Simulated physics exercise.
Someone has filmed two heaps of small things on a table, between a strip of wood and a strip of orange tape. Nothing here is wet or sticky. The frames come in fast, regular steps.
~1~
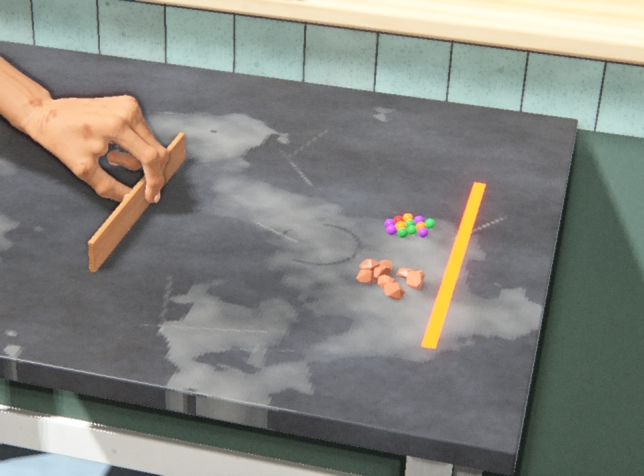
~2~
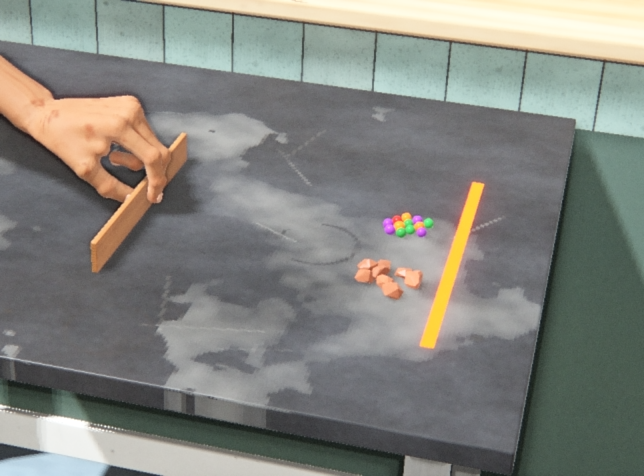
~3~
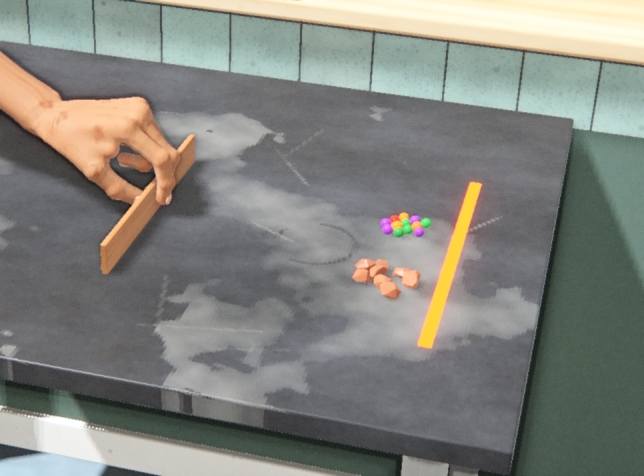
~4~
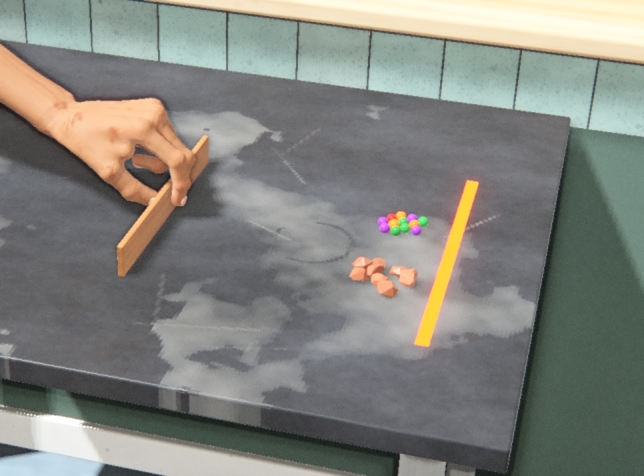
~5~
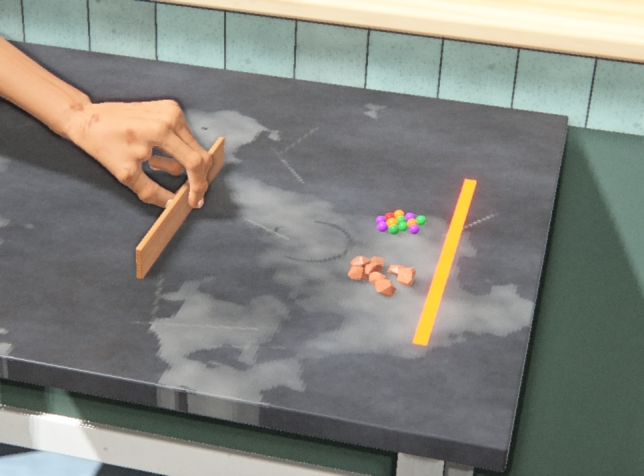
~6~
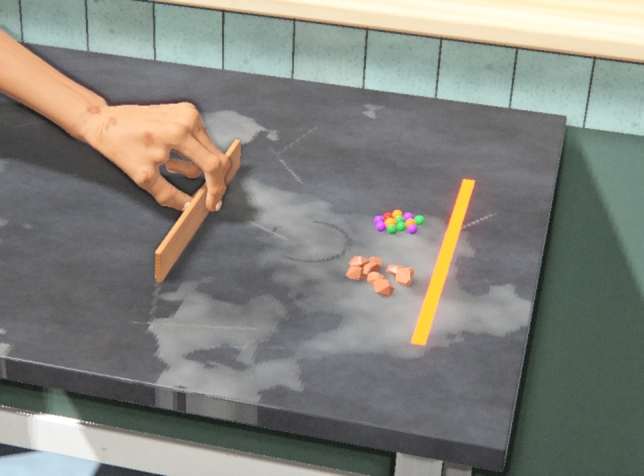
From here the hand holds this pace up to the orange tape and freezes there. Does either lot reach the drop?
In the end the front lot stays on top, and the back lot loses pieces over the edge.
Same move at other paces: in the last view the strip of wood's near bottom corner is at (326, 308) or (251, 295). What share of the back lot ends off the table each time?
Near 100 % and 100 %.
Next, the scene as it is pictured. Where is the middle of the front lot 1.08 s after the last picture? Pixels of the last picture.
Around (463, 286).
Then, 0.39 s after the last picture, strip of wood still moving, near (332, 212); front lot all on the table, its front near (406, 277); back lot all on the table, its front near (420, 221).
Then, 0.80 s after the last picture, strip of wood stopped at the orange tape; front lot all on the table, its front near (484, 276); back lot all on the table, its front near (498, 251).
Then, 1.08 s after the last picture, strip of wood stopped at the orange tape; front lot all on the table, its front near (498, 280); back lot nearly all over the edge.
At rest, strip of wood stopped at the orange tape; front lot all on the table, its front near (498, 280); back lot all over the edge.
